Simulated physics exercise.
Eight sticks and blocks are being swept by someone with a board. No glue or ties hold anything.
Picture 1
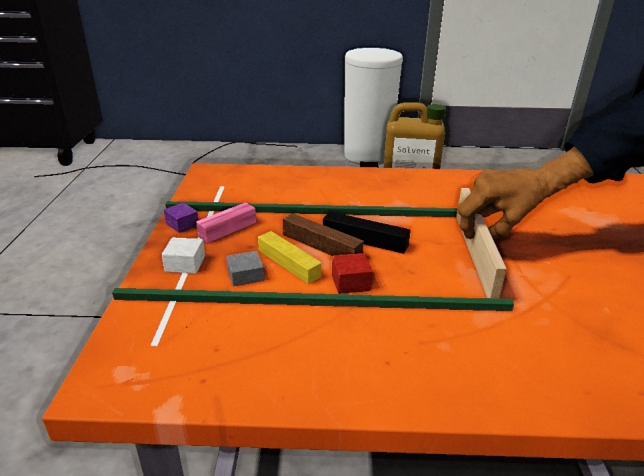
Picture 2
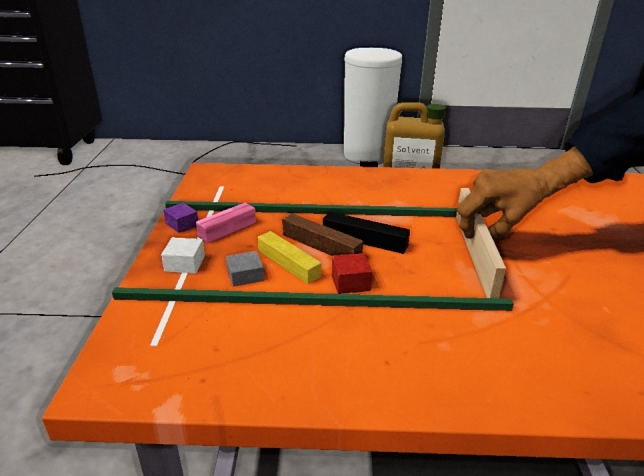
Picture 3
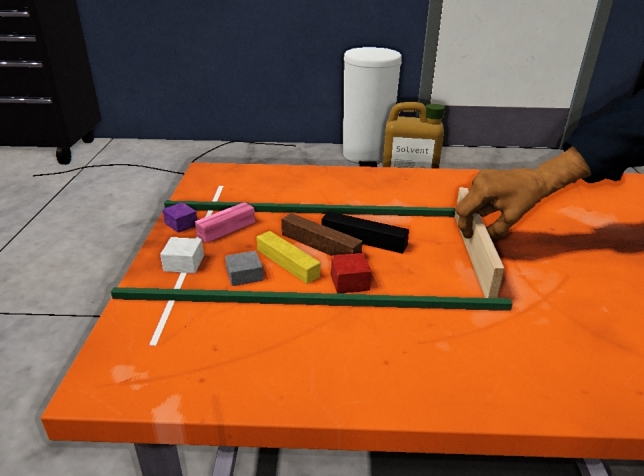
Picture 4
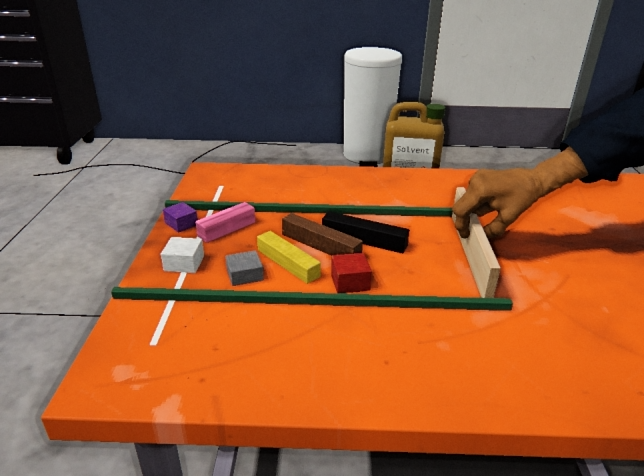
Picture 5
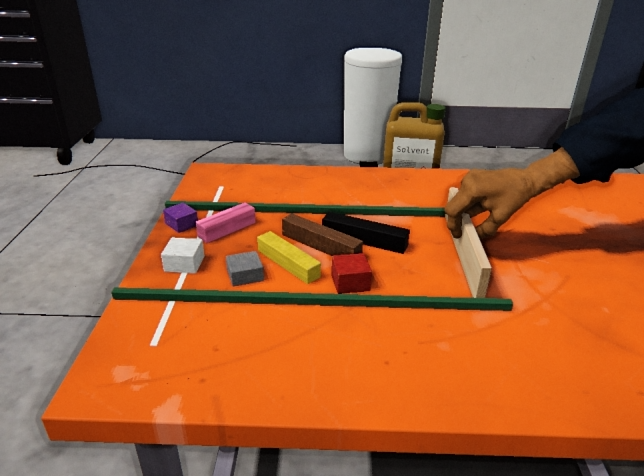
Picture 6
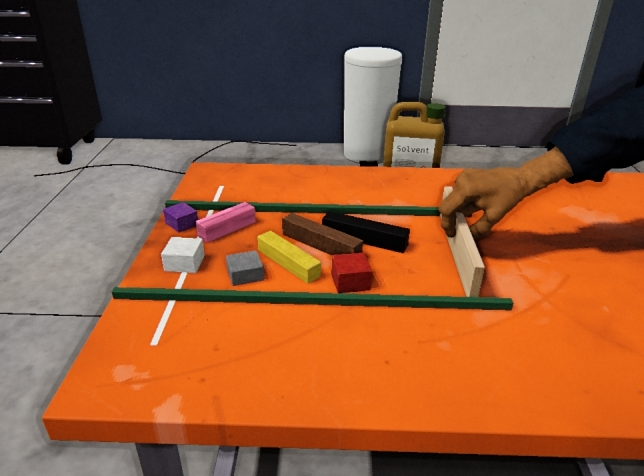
On an orange table, a hand slides a board slightly left toward eight still blocks.
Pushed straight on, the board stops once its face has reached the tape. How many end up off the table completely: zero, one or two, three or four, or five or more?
Three or four.
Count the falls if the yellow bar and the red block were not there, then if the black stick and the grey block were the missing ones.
Try one: 1; try two: 2.
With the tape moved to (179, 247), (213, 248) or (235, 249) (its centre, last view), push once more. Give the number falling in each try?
Try 1: 5; try 2: 2; try 3: 0.
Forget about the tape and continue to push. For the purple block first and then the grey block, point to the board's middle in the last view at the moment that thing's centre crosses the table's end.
Roughly (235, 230); for the second one, roughly (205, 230).
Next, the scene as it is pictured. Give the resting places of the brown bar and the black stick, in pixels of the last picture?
First (164, 237), then (177, 222).
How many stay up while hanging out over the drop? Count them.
Expected count: 2.
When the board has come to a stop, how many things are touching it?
It's 2.
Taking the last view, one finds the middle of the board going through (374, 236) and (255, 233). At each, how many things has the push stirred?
First position 1; second position 8.
Early on, none off yet; purple block at rest near (181, 217); white block at rest near (184, 255); pink stick at rest near (227, 222).
A while later, none off yet; purple block moving near (178, 216); white block travelled a little near (173, 253); pink stick travelled a little near (194, 223).
Finally, the number that fall off is three or four; lost, grey block, pink stick, white block and purple block.
